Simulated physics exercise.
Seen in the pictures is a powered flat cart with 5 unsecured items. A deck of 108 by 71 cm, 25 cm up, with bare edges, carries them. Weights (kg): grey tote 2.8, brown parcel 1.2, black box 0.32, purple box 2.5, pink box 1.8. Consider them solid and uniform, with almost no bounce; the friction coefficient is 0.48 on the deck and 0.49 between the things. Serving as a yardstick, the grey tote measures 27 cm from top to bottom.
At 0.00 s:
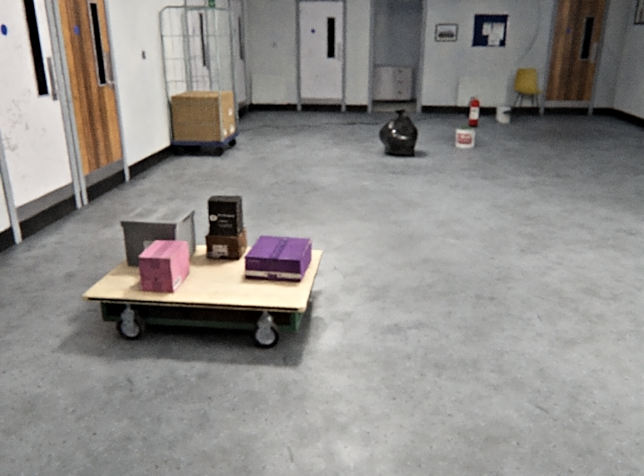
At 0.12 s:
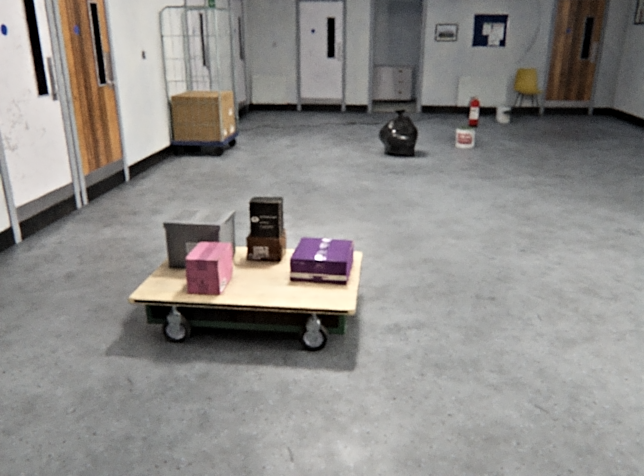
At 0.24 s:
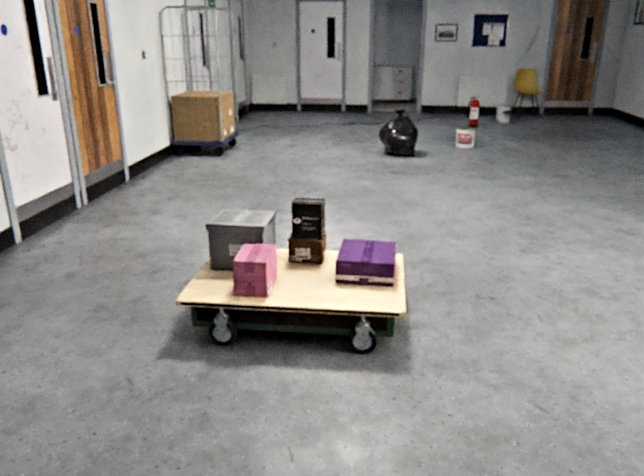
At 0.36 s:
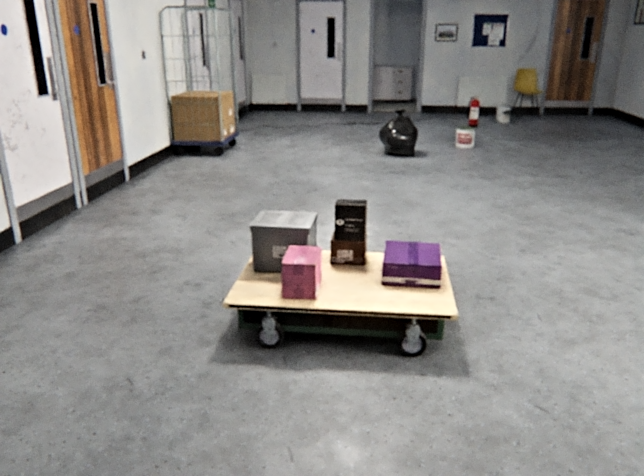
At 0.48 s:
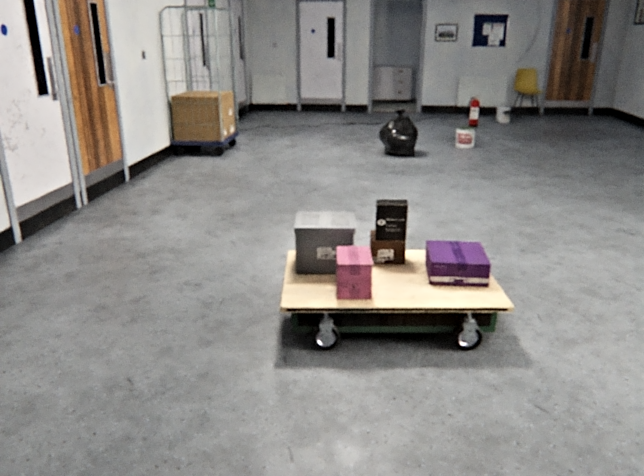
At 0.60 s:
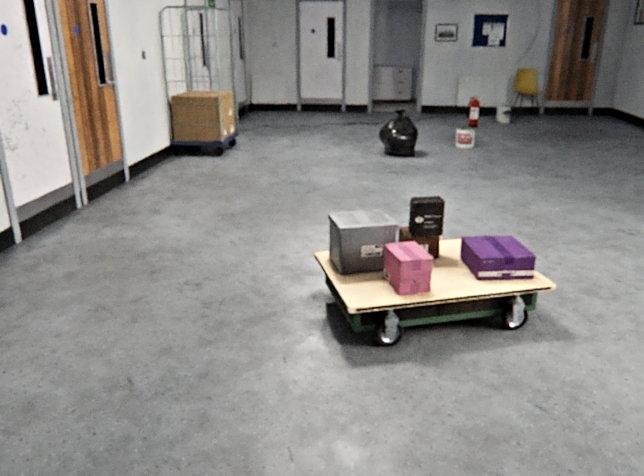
At first, a flat wheeled cart carrying a grey tote and several boxes, including pink, black and purple ones, sits at the left on a grey floor. It rolls steadily right across the room, then angles its right end away from the viewer as the purple box shifts slightly on the deck.
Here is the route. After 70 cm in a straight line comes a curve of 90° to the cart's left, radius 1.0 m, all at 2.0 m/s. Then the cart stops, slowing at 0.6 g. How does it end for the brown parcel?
Balanced.
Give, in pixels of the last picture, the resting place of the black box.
It ends up near (477, 181).
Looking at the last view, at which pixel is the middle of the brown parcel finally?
It ends up at about (433, 178).
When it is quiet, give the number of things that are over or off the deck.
2.
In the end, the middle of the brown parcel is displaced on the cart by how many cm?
14 cm.
By 0.80 s, 160 cm covered, turned 43°; brown parcel 8 cm from its spot near (451, 228); black box tilted 28°; purple box 35 cm from its spot.
By 1.10 s, 220 cm covered, turned 77°; purple box now off the deck; brown parcel 8 cm from its spot near (450, 204); black box on its side.
By 1.40 s, 276 cm covered, turned 90°; brown parcel 8 cm from its spot near (435, 185); black box on its side; pink box 12 cm from its spot.
When it is over (2.1 s), off the deck but upright, purple box; lying over on the cart, black box; not toppled but over 10 cm from the start, brown parcel and pink box; the last one within 10 cm of the start. In the last view, brown parcel near (433, 178).
